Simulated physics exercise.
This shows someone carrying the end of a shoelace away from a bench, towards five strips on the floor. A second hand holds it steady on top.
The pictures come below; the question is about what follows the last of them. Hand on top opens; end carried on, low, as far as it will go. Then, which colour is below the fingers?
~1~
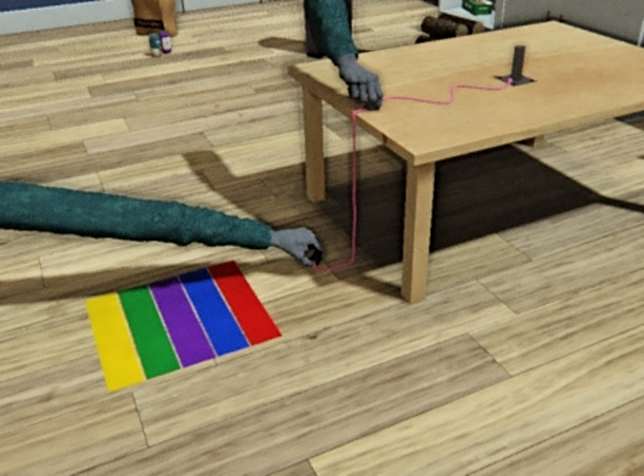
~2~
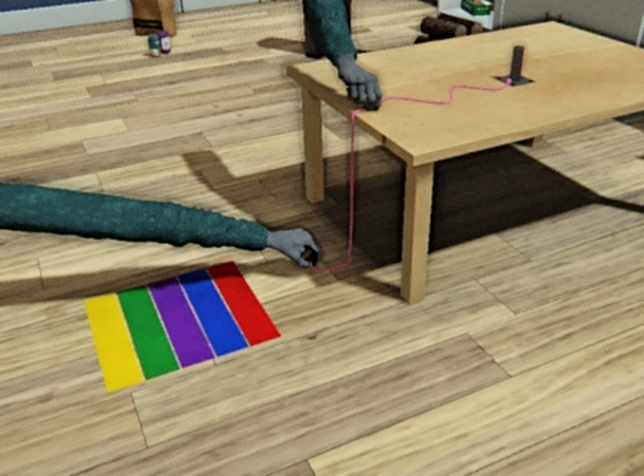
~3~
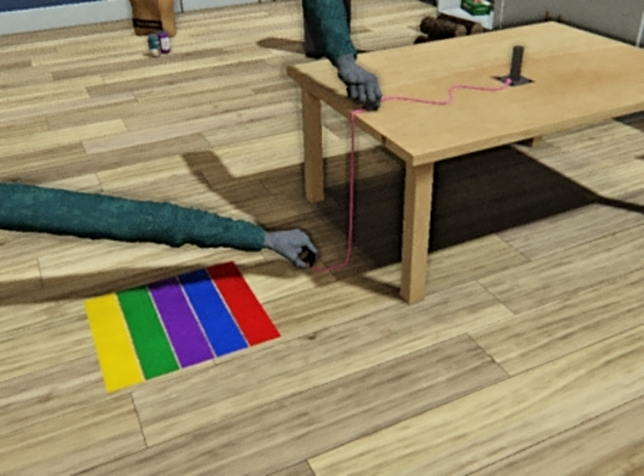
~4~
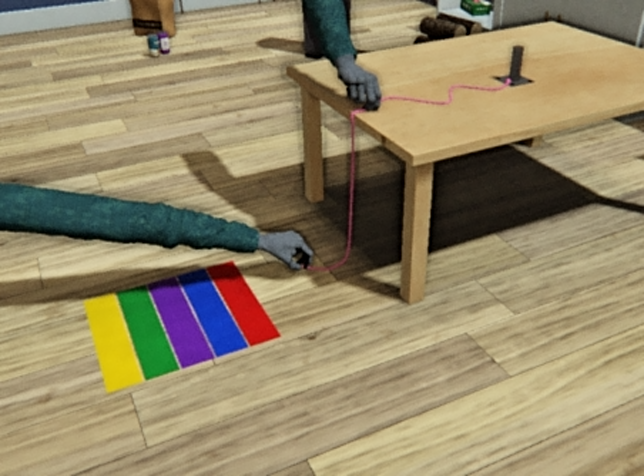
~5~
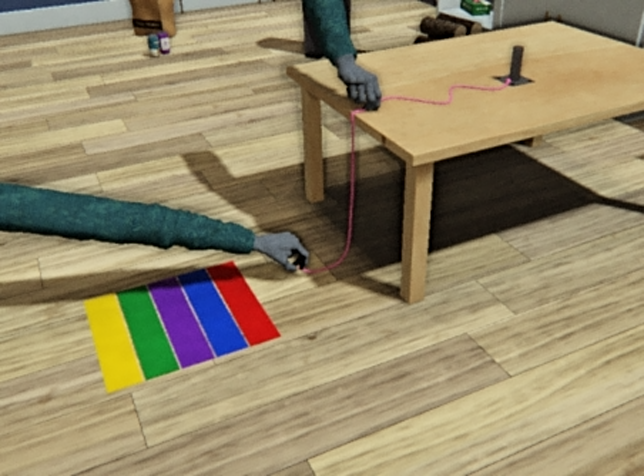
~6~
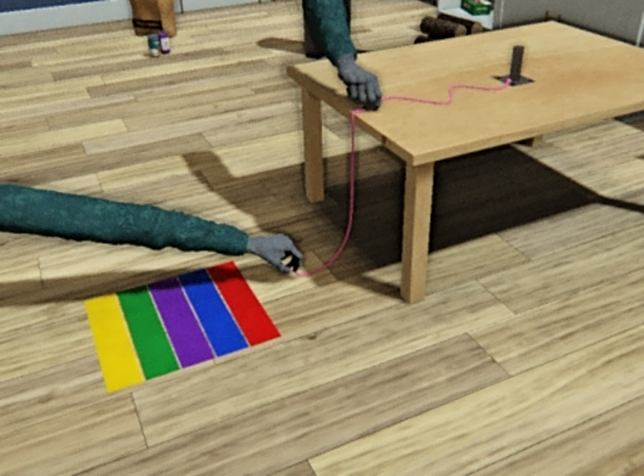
The green one is below them.
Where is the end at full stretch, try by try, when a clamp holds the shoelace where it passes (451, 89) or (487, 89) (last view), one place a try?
Try one ends near (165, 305), try two near (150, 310).
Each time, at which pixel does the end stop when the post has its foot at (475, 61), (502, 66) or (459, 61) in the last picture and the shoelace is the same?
Try by try, around (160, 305), (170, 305) and (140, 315).
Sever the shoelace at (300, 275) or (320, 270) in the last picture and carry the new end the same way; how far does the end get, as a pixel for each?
Try one: (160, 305); try two: (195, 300).
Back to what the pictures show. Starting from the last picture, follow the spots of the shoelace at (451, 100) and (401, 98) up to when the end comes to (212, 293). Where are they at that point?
They end up somewhere around (417, 100) and (366, 111).
Soon after, end near (212, 293); over blue.
Then, end near (167, 305); over purple.
At full stretch, end near (142, 313); over green. Over green.
